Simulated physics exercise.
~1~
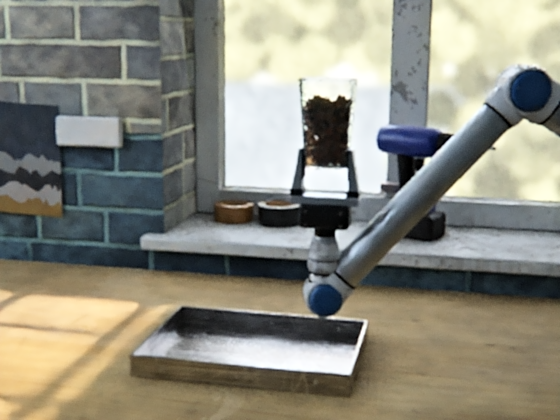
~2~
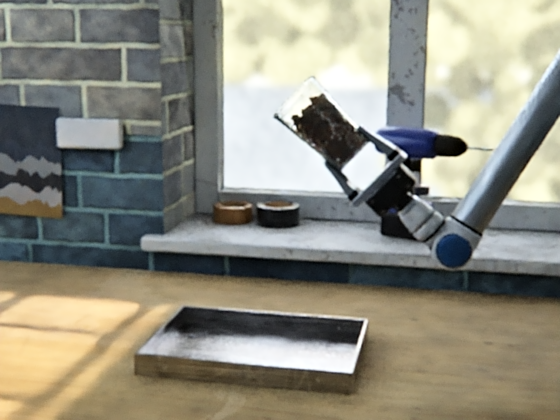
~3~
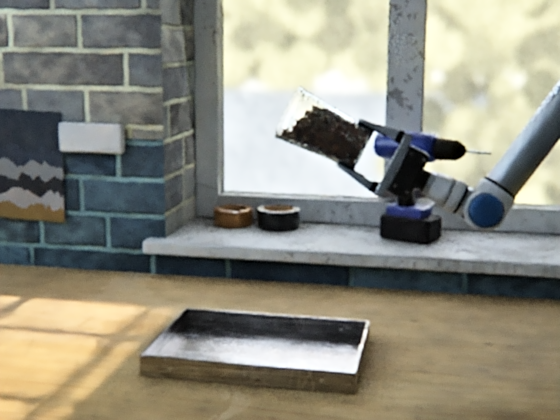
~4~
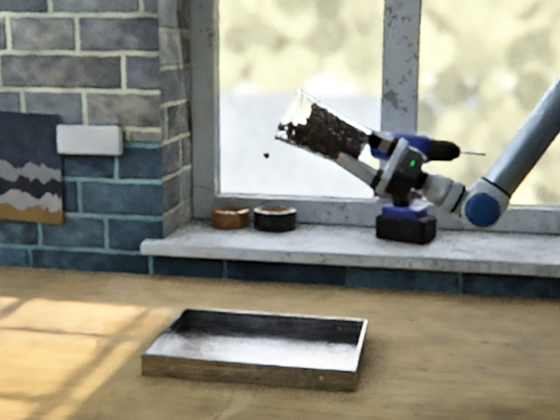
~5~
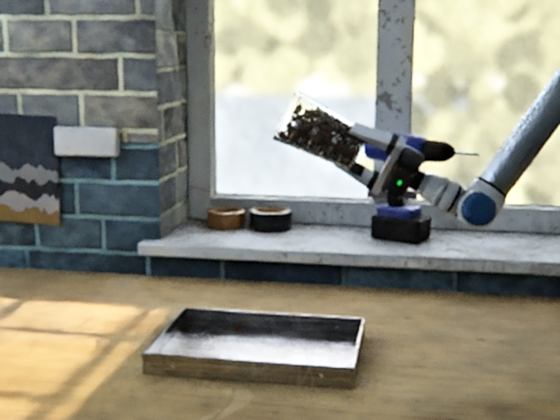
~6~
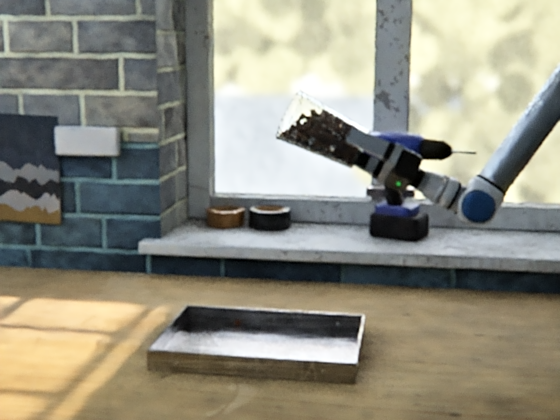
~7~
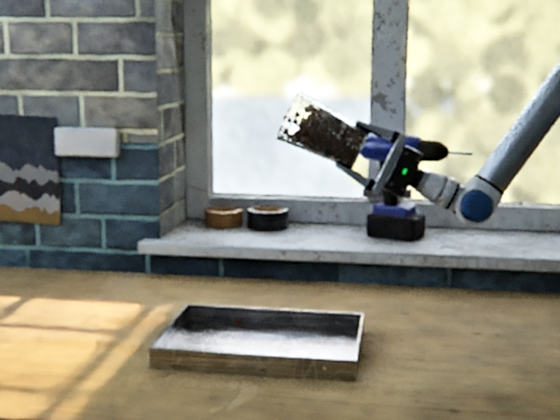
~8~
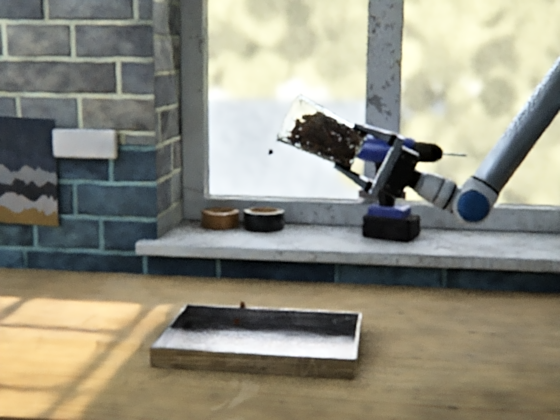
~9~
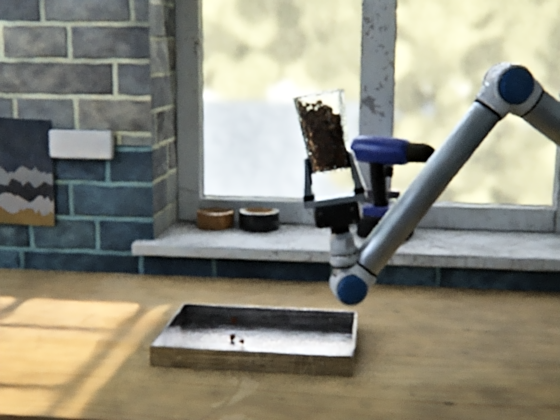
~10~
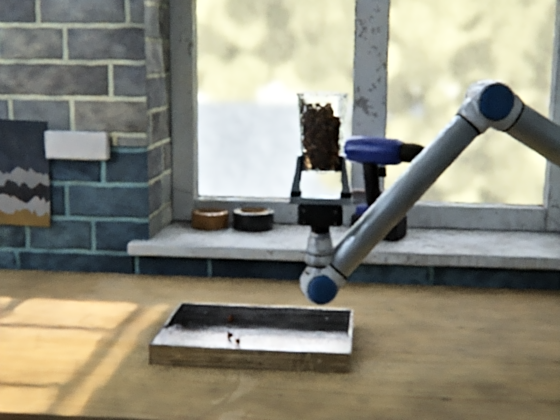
A wooden tabletop stands before a bright window and a wall of grey and blue bricks, seen from the front and slightly above, with the view drifting a little sideways. A grey robot arm with blue joints holds a clear tumbler of dark brown pellets above a shallow tray, near a blue power drill on the sill. The arm tips the tumbler steeply to the left and keeps it there while the pellets shift inside. Only a stray pellet or two drops out. The arm then swings the tumbler upright, still well filled, leaving just a few pellets in the tray.
